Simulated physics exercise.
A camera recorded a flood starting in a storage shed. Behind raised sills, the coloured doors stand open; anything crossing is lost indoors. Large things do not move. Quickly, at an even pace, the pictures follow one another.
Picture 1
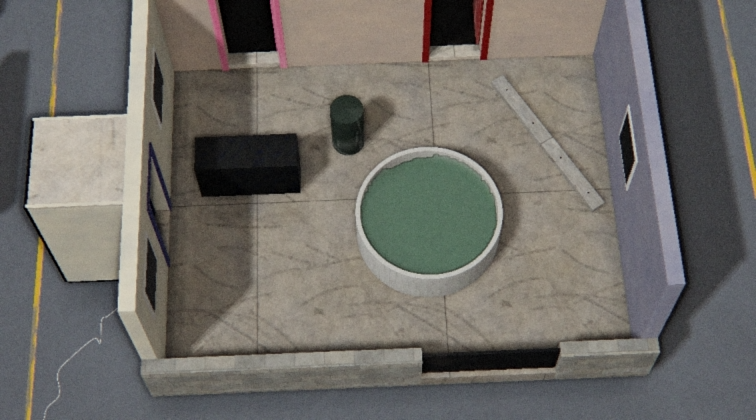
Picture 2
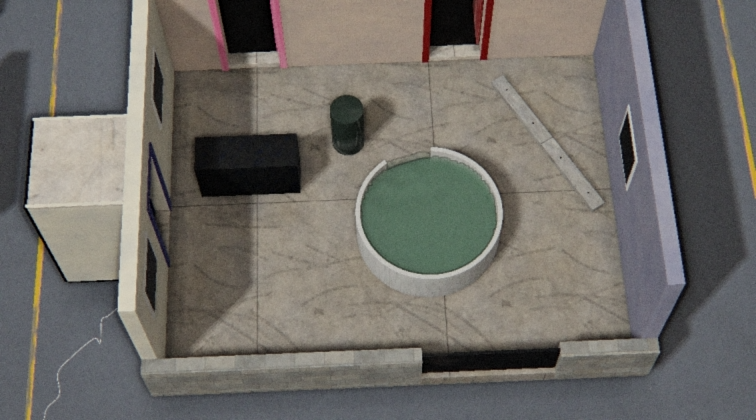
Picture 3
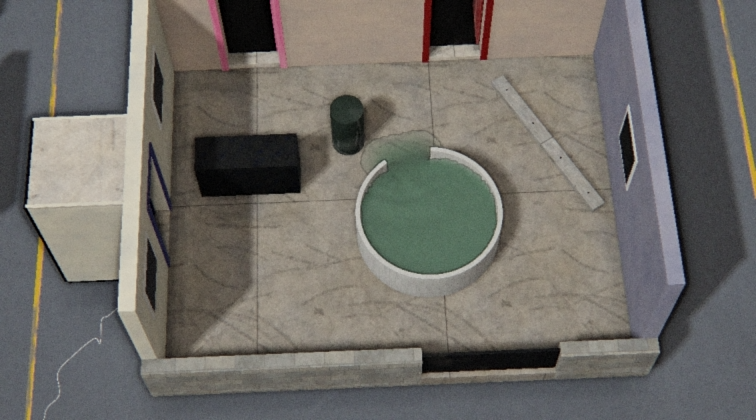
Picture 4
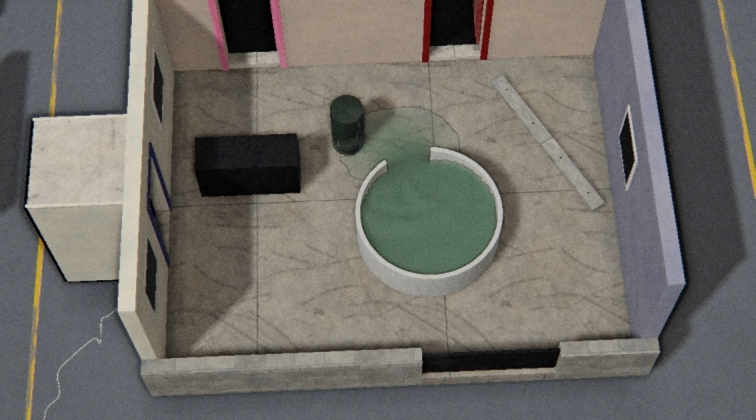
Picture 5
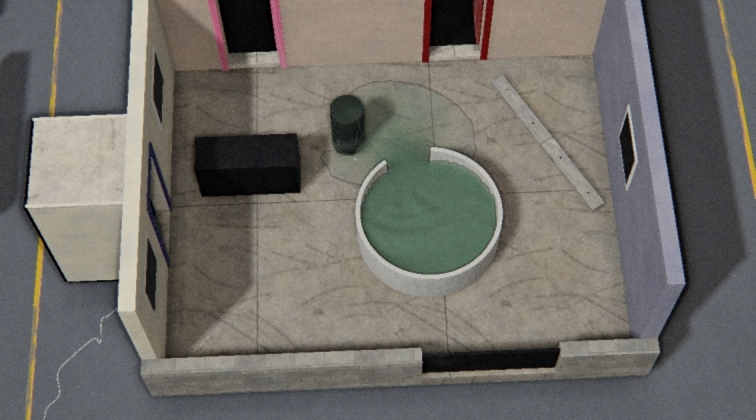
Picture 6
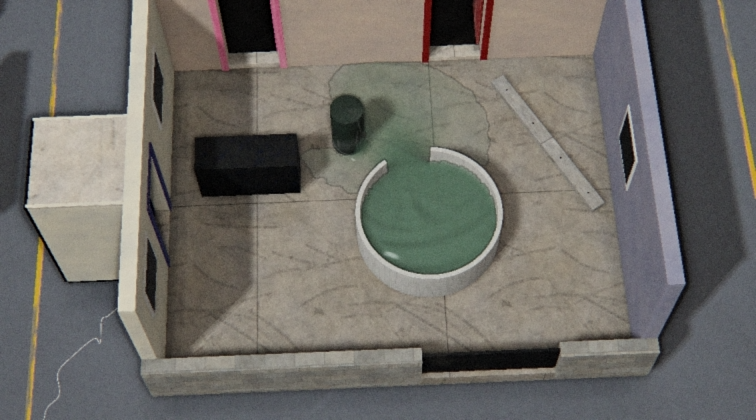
In a storage shed, green water pours through the round pool's far-side gap and spreads across the floor.
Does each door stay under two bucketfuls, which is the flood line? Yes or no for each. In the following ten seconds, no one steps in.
Red door - no, it floods; pink door - yes, stays under; blue door - yes, stays under.
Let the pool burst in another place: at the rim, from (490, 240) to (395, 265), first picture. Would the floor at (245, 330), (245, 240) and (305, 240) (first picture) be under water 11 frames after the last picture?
Going through them, the first would be submerged, the next still bare and the last still bare.
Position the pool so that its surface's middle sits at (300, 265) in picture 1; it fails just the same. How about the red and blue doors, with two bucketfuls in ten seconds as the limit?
So, red comes in lower, and as for blue, it surpasses the cutoff.
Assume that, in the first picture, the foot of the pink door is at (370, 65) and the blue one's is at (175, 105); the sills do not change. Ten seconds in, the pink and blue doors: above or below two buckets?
So the pink door goes beyond the limit; as for the blue door, it goes beyond the limit.
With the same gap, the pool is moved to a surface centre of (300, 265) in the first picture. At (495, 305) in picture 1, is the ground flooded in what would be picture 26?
Answer: Spared.
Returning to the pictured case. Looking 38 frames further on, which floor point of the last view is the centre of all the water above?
I'd point to (384, 174).
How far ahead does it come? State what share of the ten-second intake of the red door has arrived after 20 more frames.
Close to 75 out of every hundred.
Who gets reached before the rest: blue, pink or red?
The red one.
A moment on, water covers 20 % of the floor; the red door under two buckets in, the pink door wet at the sill, nothing in, the blue door not reached.
Next, water covers 30 % of the floor; the red door over two buckets in, the pink door wet at the sill, nothing in, the blue door not reached.
Then, water covers 45 % of the floor; the red door over two buckets in, the pink door wet at the sill, nothing in, the blue door wet at the sill, nothing in.
Later, water covers 75 % of the floor; the red door far over two buckets in, the pink door wet at the sill, nothing in, the blue door wet at the sill, nothing in.
In the end, water covers 95 % of the floor; the red door far over two buckets in, the pink door wet at the sill, nothing in, the blue door under two buckets in.
